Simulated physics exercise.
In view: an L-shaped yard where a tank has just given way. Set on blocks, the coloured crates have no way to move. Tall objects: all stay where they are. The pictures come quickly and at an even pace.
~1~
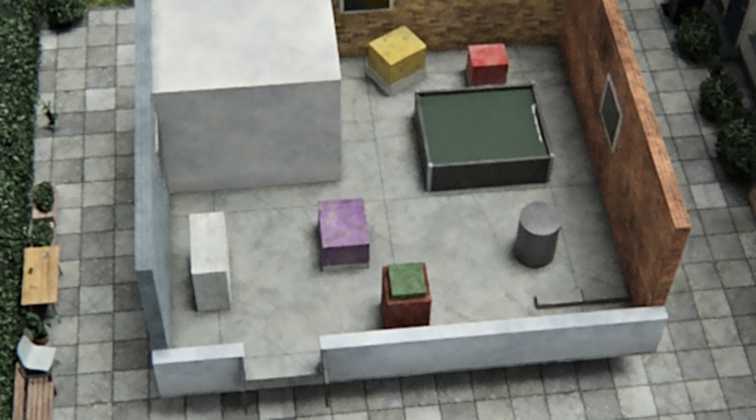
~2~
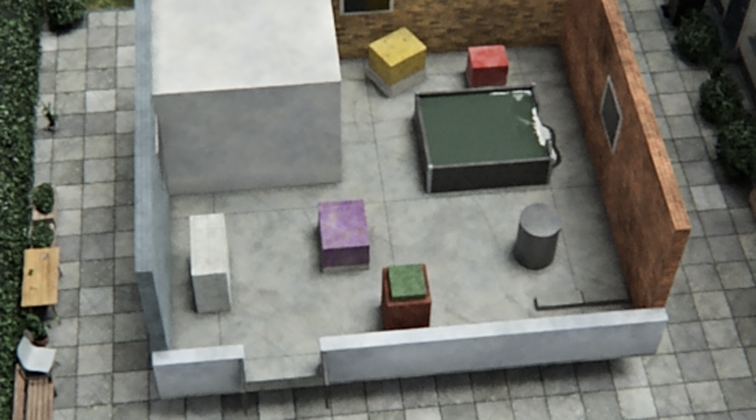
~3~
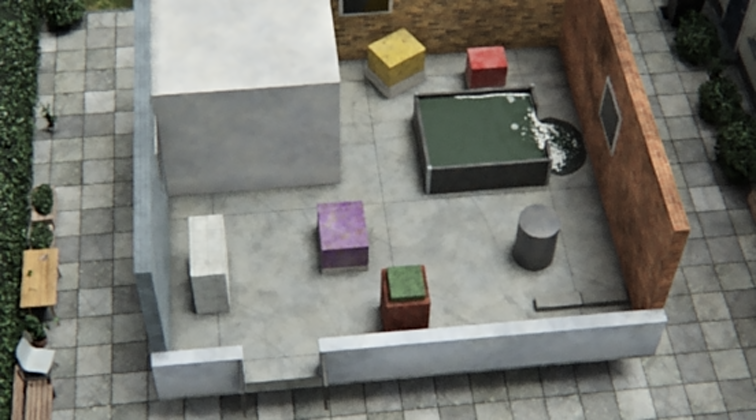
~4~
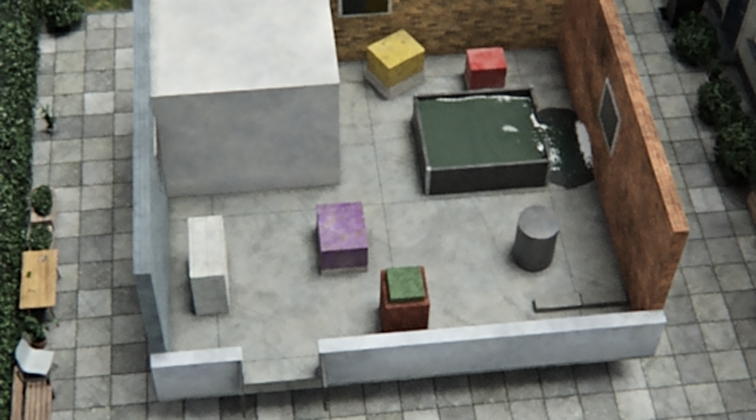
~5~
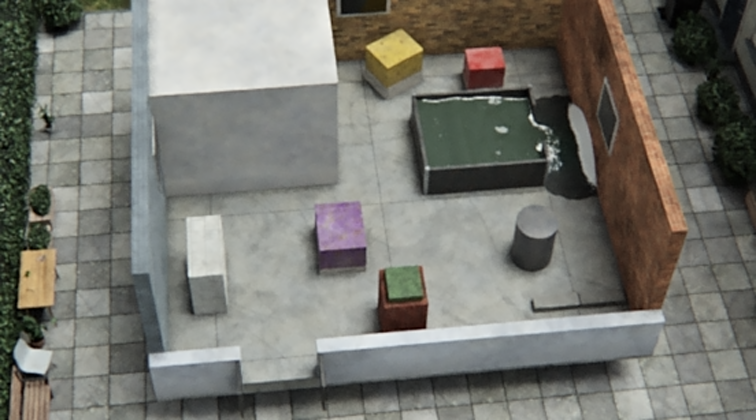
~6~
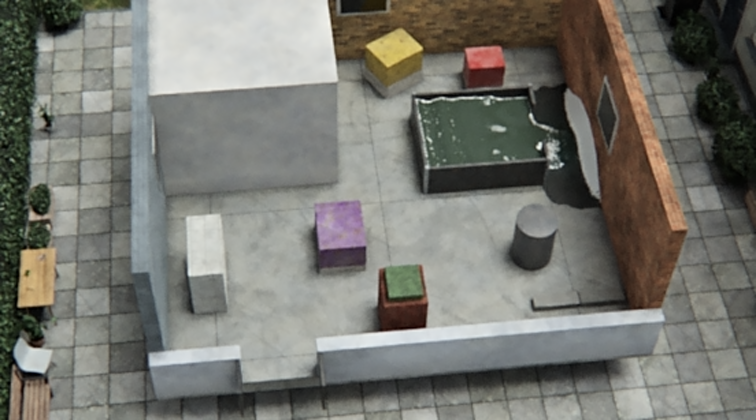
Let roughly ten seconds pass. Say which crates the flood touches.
The purple crate has a tall enough plinth; the yellow crate has a tall enough plinth; the red crate has too short a plinth.
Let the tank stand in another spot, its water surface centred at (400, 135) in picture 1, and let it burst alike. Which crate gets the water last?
Answer: The purple-painted one.
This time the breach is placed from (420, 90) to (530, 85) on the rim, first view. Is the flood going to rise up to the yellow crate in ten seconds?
Note: Yellow crate gets reached.
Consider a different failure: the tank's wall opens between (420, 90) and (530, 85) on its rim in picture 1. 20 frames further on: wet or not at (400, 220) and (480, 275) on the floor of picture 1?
One after the other: Under water, dry.
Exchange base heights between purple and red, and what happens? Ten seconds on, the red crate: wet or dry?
After ten seconds the red is inundated.
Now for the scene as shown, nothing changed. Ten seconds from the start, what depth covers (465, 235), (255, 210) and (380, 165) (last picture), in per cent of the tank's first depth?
I'd say close to 6, 2 and 12 percent.
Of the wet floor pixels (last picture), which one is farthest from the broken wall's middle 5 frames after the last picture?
I'd say near (618, 281).
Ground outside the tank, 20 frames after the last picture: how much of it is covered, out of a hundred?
That comes to about 45 per cent.
A moment on, water covers 15 % of the floor; the purple crate not reached, the yellow crate not reached, the red crate not reached.
Next, water covers 25 % of the floor; the purple crate not reached, the yellow crate not reached, the red crate water round its plinth.
Then, water covers 45 % of the floor; the purple crate not reached, the yellow crate water round its plinth, the red crate water round its plinth.
Later, water covers 70 % of the floor; the purple crate water round its plinth, the yellow crate water round its plinth, the red crate water round its plinth.
In the end, water covers 90 % of the floor; the purple crate stayed above the water, the yellow crate stayed above the water, the red crate was topped.
